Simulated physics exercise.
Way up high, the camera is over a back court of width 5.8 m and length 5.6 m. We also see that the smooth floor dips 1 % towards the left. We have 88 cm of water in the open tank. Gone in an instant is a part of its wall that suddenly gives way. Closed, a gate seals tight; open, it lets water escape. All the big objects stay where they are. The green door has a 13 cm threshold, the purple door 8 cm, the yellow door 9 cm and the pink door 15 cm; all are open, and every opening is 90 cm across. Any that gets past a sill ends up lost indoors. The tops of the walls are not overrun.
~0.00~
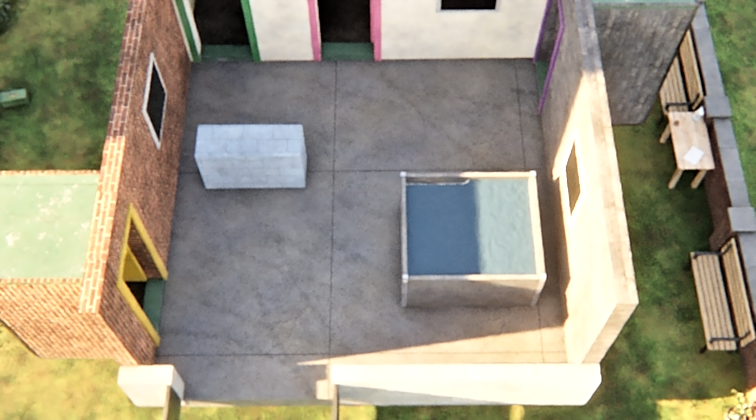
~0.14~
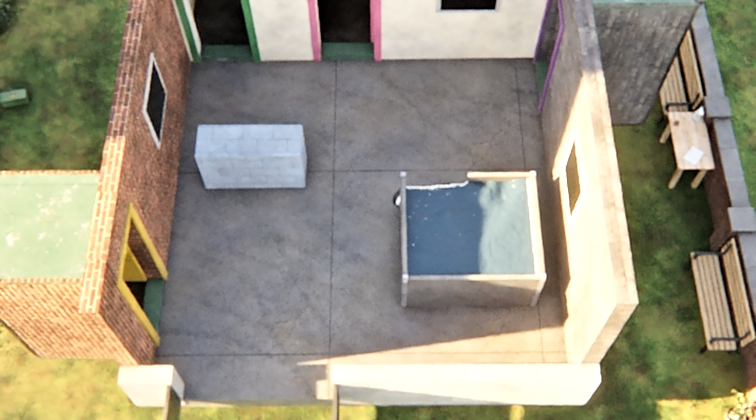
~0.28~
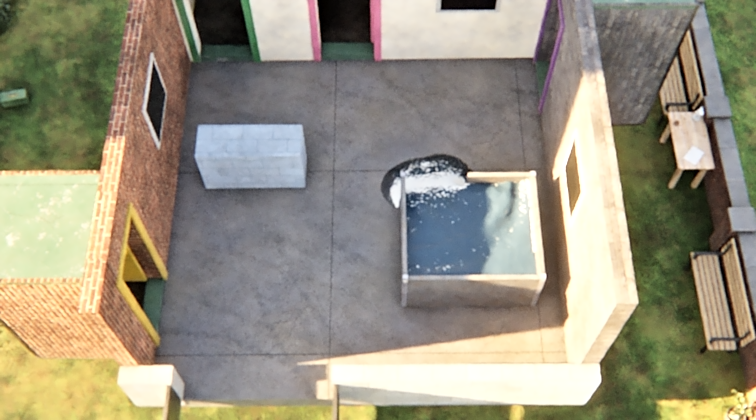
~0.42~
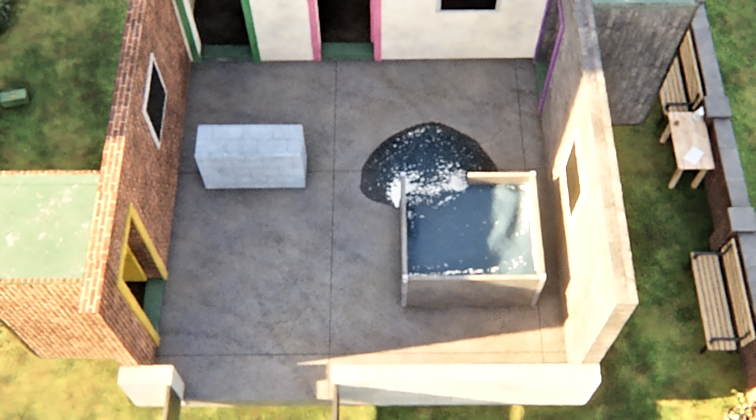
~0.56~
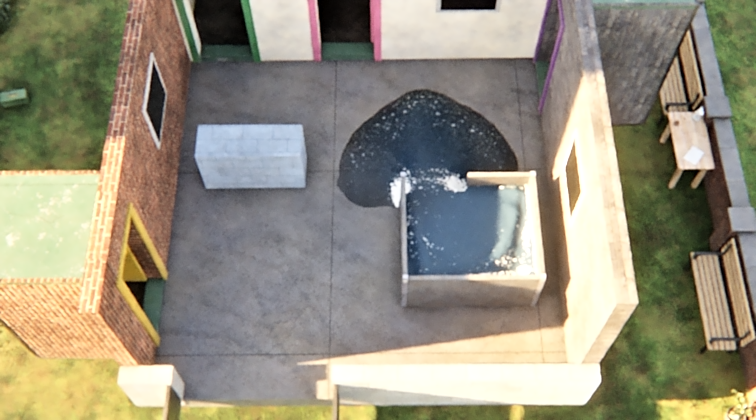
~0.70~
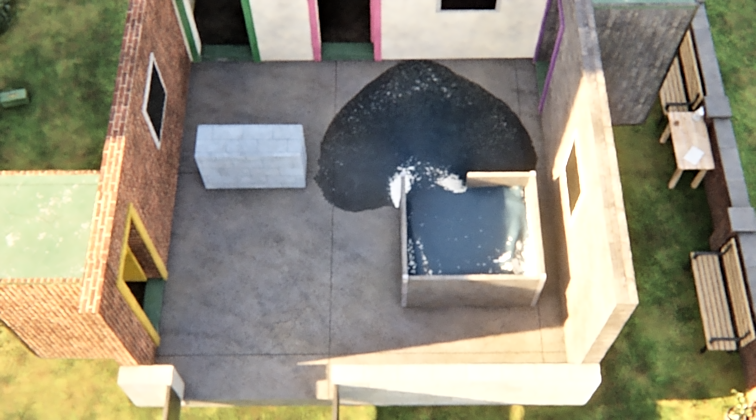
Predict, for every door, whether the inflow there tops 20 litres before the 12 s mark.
Prediction: At the green door it tops 20 litres; at the purple door it tops 20 litres; at the yellow door it falls short of 20 litres; at the pink door it tops 20 litres.
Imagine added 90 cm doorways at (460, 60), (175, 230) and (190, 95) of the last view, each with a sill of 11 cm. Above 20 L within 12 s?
So, in the order given, it's beyond the mark, then shy of the mark, then beyond the mark.
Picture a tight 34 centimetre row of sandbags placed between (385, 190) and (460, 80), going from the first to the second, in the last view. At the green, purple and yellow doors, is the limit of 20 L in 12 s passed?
Door by door: Green limit kept, purple limit exceeded, yellow limit kept.
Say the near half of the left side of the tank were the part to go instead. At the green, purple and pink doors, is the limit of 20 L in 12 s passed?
Door by door - green: Within bounds, purple: Within bounds, pink: Within bounds.
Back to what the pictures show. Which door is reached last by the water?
Yellow.
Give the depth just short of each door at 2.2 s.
Depths: Green door 15 cm, purple door 25 cm, yellow door 0 cm, pink door 25 cm.
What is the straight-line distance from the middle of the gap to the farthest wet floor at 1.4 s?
4.0 m.
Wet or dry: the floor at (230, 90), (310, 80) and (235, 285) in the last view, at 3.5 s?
The first point is awash, the second is awash and the third is not yet hit.
After 1.4 s water covers 35 % of the floor and is deepest (40 cm) near (420, 199); green door not reached, purple door 9 cm at the sill, 0 L in, yellow door not reached, pink door 27 cm at the sill, 14 L in.
After 2.2 s water covers 40 % of the floor and is deepest (50 cm) near (192, 62); green door 15 cm at the sill, 0 L in, purple door 25 cm at the sill, 33 L in, yellow door not reached, pink door 25 cm at the sill, 64 L in.
After 3.5 s water covers 55 % of the floor and is deepest (28 cm) near (192, 62); green door 16 cm at the sill, 25 L in, purple door 18 cm at the sill, 122 L in, yellow door not reached, pink door 18 cm at the sill, 91 L in.
After 7.0 s water covers 85 % of the floor and is deepest (18 cm) near (186, 115); green door 15 cm at the sill, 77 L in, purple door 7 cm at the sill, 189 L in, yellow door 3 cm at the sill, 0 L in, pink door 12 cm at the sill, 97 L in.
After 12.0 s water covers 95 % of the floor and is deepest (11 cm) near (215, 152); green door 10 cm at the sill, 84 L in, purple door 6 cm at the sill, 189 L in, yellow door 3 cm at the sill, 0 L in, pink door 8 cm at the sill, 97 L in.
